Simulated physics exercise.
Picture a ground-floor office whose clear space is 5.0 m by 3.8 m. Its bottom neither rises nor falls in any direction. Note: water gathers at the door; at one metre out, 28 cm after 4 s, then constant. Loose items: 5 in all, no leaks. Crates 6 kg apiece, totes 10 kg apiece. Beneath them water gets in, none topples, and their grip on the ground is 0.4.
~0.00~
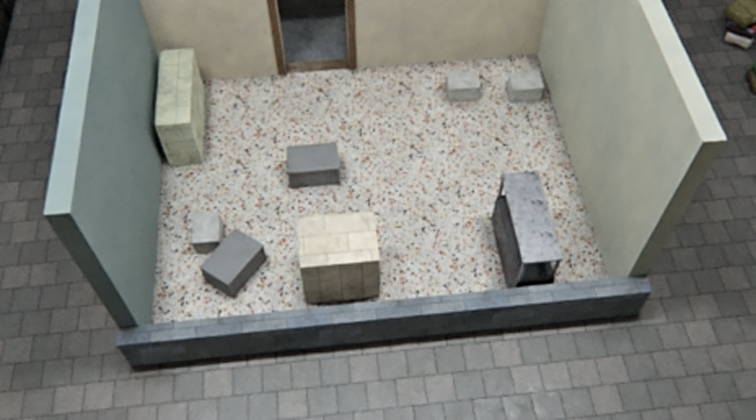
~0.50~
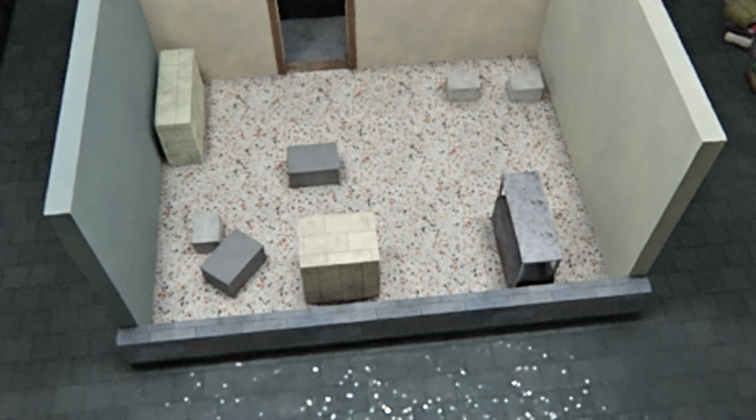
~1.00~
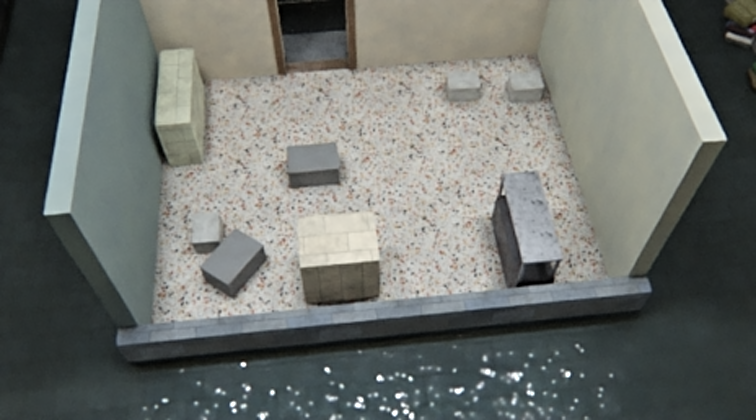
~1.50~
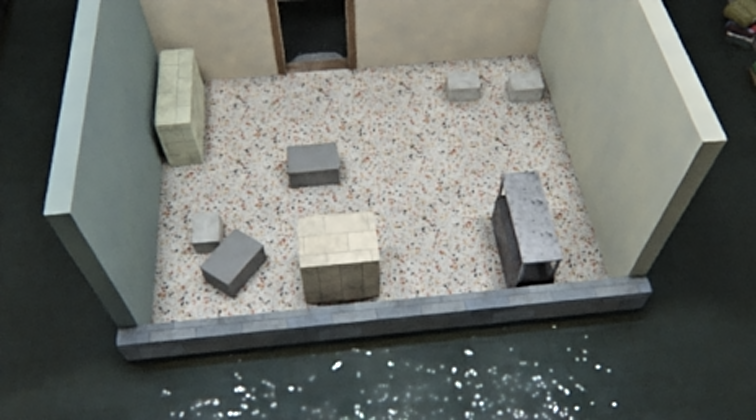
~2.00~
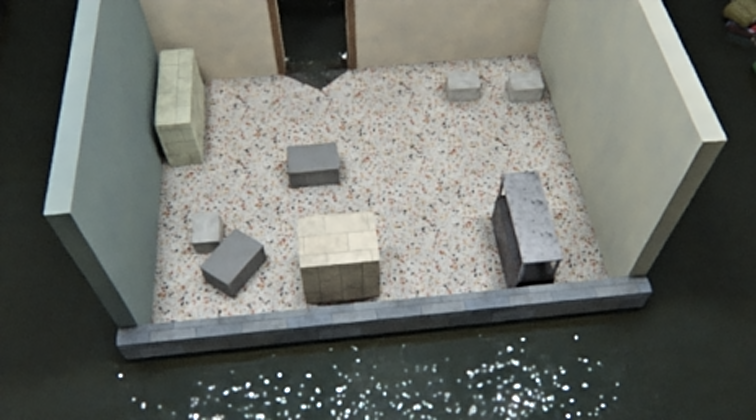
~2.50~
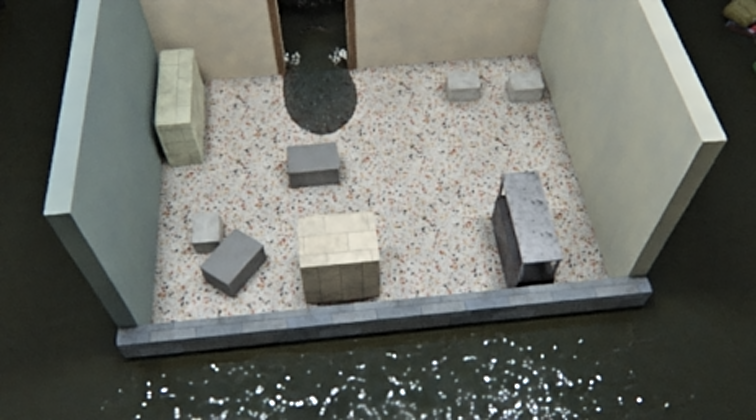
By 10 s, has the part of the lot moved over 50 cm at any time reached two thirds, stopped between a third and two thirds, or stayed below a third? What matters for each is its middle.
It has stopped between a third and two thirds.
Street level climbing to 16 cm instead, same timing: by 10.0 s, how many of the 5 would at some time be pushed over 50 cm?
Count: 2.
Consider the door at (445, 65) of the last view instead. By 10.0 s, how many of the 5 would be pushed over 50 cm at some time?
Result: 3 of them.
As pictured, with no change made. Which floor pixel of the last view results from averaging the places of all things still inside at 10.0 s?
Around (335, 194).
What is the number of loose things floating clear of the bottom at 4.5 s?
At that instant the tally stands at 0.
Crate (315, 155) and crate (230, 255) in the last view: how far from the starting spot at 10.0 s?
The first is 150 cm from its start, the second 60 cm.
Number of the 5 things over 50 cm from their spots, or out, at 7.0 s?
By then 2.
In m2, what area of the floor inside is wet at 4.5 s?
Roughly 9.5 m2.
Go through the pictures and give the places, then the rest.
The first frame shows a crate at (232, 256), on the bottom; a tote at (463, 80) rests on the ground; 0.0 m2 under water; 0 of 5 have shifted.
The second frame shows a crate at (232, 256) rests on the ground; a tote at (463, 80), on the bottom; water covers 0.0 m2; 0 of 5 have shifted.
The third frame shows a crate at (232, 256), on the bottom; a tote at (463, 80) rests on the ground; 0.0 m2 under water; 0 of 5 have shifted.
The fourth frame shows a crate at (232, 256), on the bottom; a tote at (463, 80) rests on the ground; 0.0 m2 under water; 0 of 5 have shifted.
The fifth frame shows a crate at (232, 256), on the bottom; a tote at (463, 80), on the bottom; 0.1 m2 under water; 0 of 5 have shifted.
The sixth frame shows a crate at (232, 256) rests on the ground; a tote at (463, 80) rests on the ground; 0.8 m2 under water; 0 of 5 have shifted.
After 3.5 s 0 of 5 are over 50 cm from their spots; 0 afloat.
After 4.5 s 1 of 5 are over 50 cm from their spots; 0 afloat.
After 7.0 s 2 of 5 are over 50 cm from their spots; 2 afloat.
After 10.0 s 2 of 5 are over 50 cm from their spots, and 2 have been at some point; 3 afloat.
